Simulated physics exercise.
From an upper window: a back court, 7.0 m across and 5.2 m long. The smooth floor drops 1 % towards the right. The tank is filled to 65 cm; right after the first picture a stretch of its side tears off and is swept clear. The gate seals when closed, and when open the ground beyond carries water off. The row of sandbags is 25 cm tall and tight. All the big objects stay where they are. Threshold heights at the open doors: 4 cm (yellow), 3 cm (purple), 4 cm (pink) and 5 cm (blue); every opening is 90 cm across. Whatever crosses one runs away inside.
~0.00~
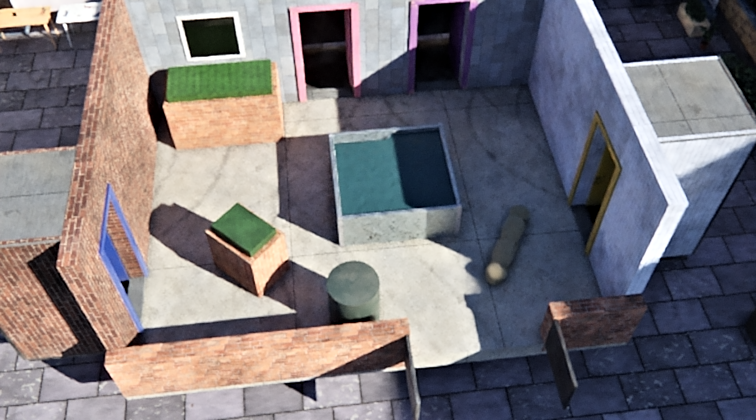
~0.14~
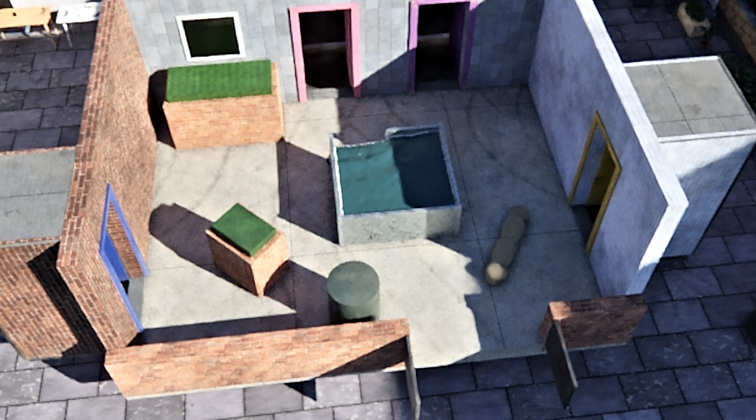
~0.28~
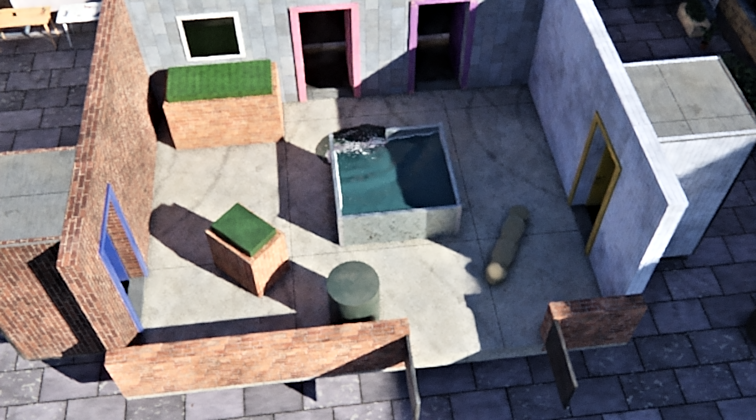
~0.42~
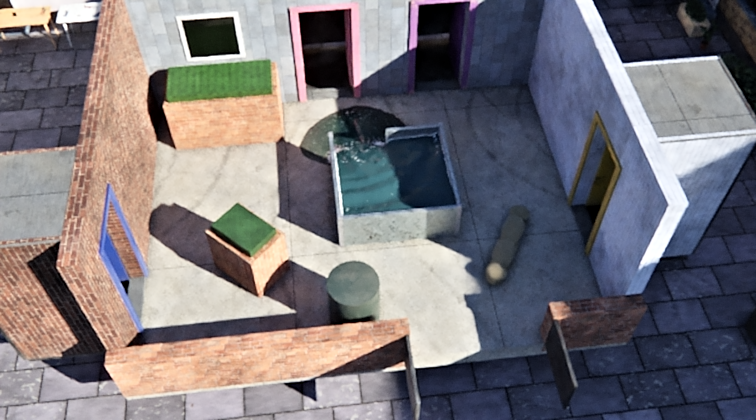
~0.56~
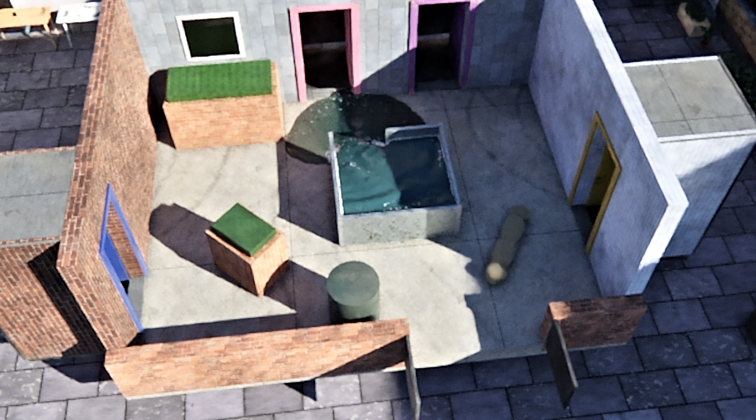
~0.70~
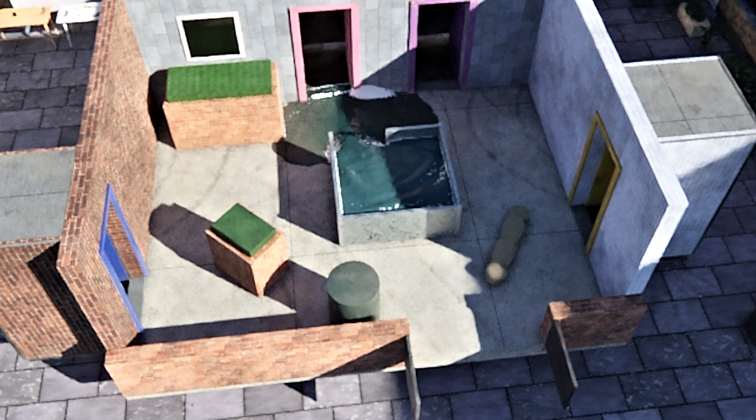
In a walled back court, the far side of a square tank broke open, and water poured out behind it, spreading in a widening dark pool across the paving towards the pink doorway.
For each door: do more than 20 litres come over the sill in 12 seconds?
Door by door: At the yellow door it does not reach the limit; at the purple door it goes over the limit; at the pink door it passes the limit; at the blue door it does not reach the limit.
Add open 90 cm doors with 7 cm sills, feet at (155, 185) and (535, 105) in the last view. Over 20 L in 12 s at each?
In turn: Not over, over.
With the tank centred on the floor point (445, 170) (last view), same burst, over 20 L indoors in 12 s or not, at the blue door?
Then: Blue below.
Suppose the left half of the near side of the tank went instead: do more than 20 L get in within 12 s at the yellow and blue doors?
Against that limit: Yellow below, blue past it.
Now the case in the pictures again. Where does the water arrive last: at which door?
The blue one.
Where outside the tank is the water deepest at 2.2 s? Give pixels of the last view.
Near (326, 99).
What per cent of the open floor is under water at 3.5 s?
Some 35 per cent of it.
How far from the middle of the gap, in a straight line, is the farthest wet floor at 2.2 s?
Roughly 3.8 m.
After 1.4 s water covers 15 % of the floor and is deepest (39 cm) near (288, 109); yellow door not reached, purple door 9 cm at the sill, 4 L in, pink door 17 cm at the sill, 119 L in, blue door not reached.
After 2.2 s water covers 25 % of the floor and is deepest (32 cm) near (326, 99); yellow door not reached, purple door 8 cm at the sill, 16 L in, pink door 27 cm at the sill, 279 L in, blue door not reached.
After 3.5 s water covers 35 % of the floor and is deepest (21 cm) near (355, 97); yellow door not reached, purple door 7 cm at the sill, 31 L in, pink door 20 cm at the sill, 448 L in, blue door not reached.
After 7.0 s water covers 65 % of the floor and is deepest (11 cm) near (317, 100); yellow door 4 cm at the sill, 0 L in, purple door 4 cm at the sill, 48 L in, pink door 11 cm at the sill, 649 L in, blue door 1 cm at the sill, 0 L in.
After 12.0 s water covers 85 % of the floor and is deepest (8 cm) near (605, 322); yellow door 5 cm at the sill, 5 L in, purple door 3 cm at the sill, 52 L in, pink door 6 cm at the sill, 706 L in, blue door 1 cm at the sill, 0 L in.
